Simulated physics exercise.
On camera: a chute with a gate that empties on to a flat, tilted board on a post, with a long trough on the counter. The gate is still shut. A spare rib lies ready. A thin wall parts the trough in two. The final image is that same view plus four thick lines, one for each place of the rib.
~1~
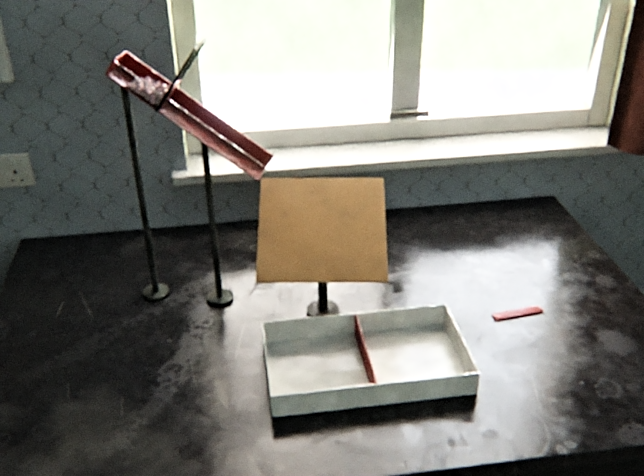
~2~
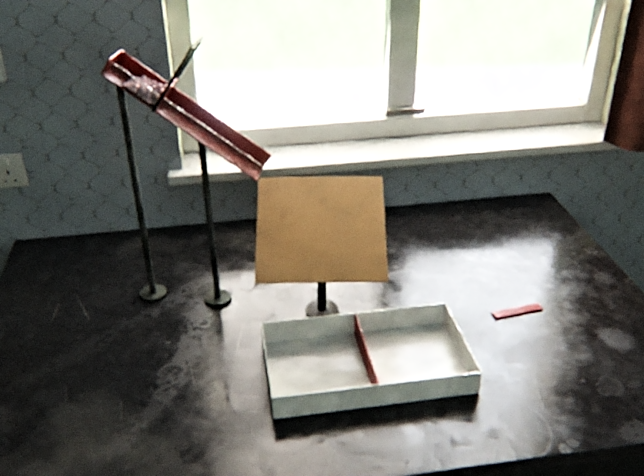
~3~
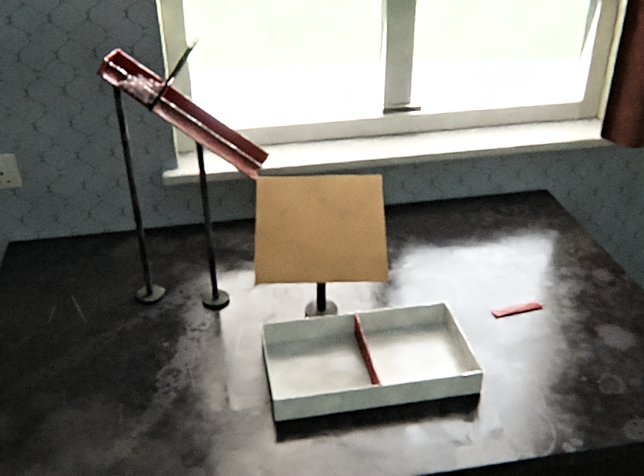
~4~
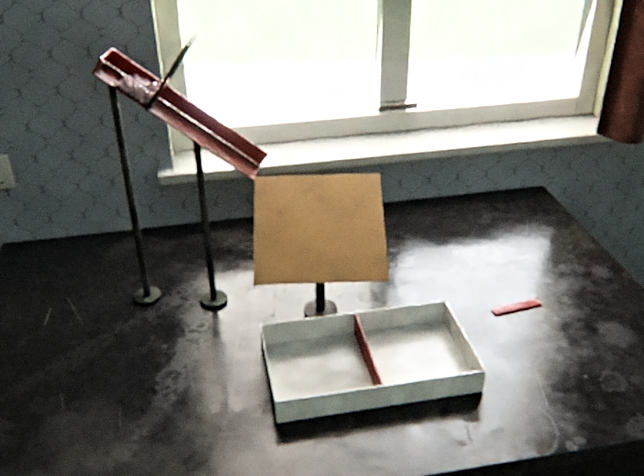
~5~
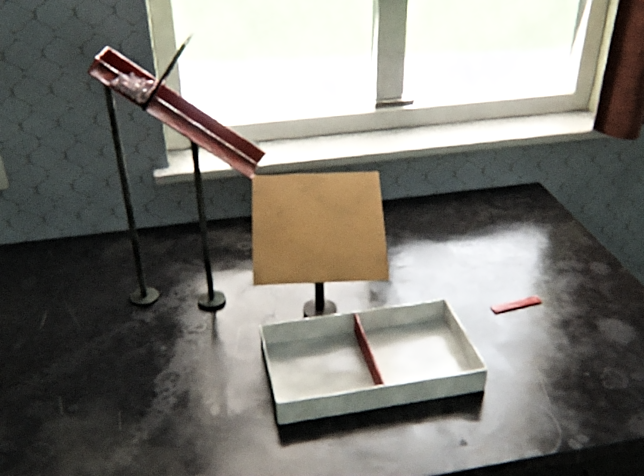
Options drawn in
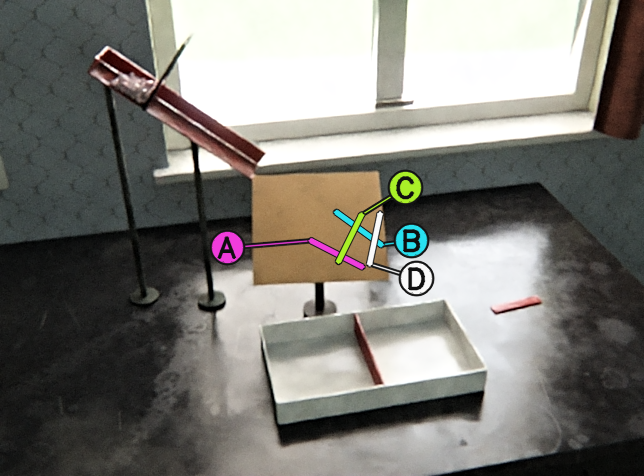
The camera drifts slightly around a dark counter by a window, where a raised reddish chute with a closed gate slopes toward a tilted tan board above a divided white trough; the objects themselves stay still.
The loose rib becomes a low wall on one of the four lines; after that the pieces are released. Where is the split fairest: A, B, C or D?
It is D.
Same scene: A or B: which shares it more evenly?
The answer is B.
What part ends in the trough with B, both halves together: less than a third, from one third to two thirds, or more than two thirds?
It is more than two thirds.
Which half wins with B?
More lands on the right.
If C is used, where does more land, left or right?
More lands on the left.
On the marked copy, line A from (311, 240) to (362, 266); line B from (336, 212) to (381, 244); line C from (361, 215) to (338, 261); line D from (380, 213) to (369, 263).
Choosing A, of what is caught, a small part in the left half, nearly all in the right.
Choosing B, of what is caught, about a quarter in the left half, most in the right.
Choosing C, of what is caught, nearly all in the left half, a small part in the right.
Choosing D, of what is caught, about half in the left half, about half in the right.
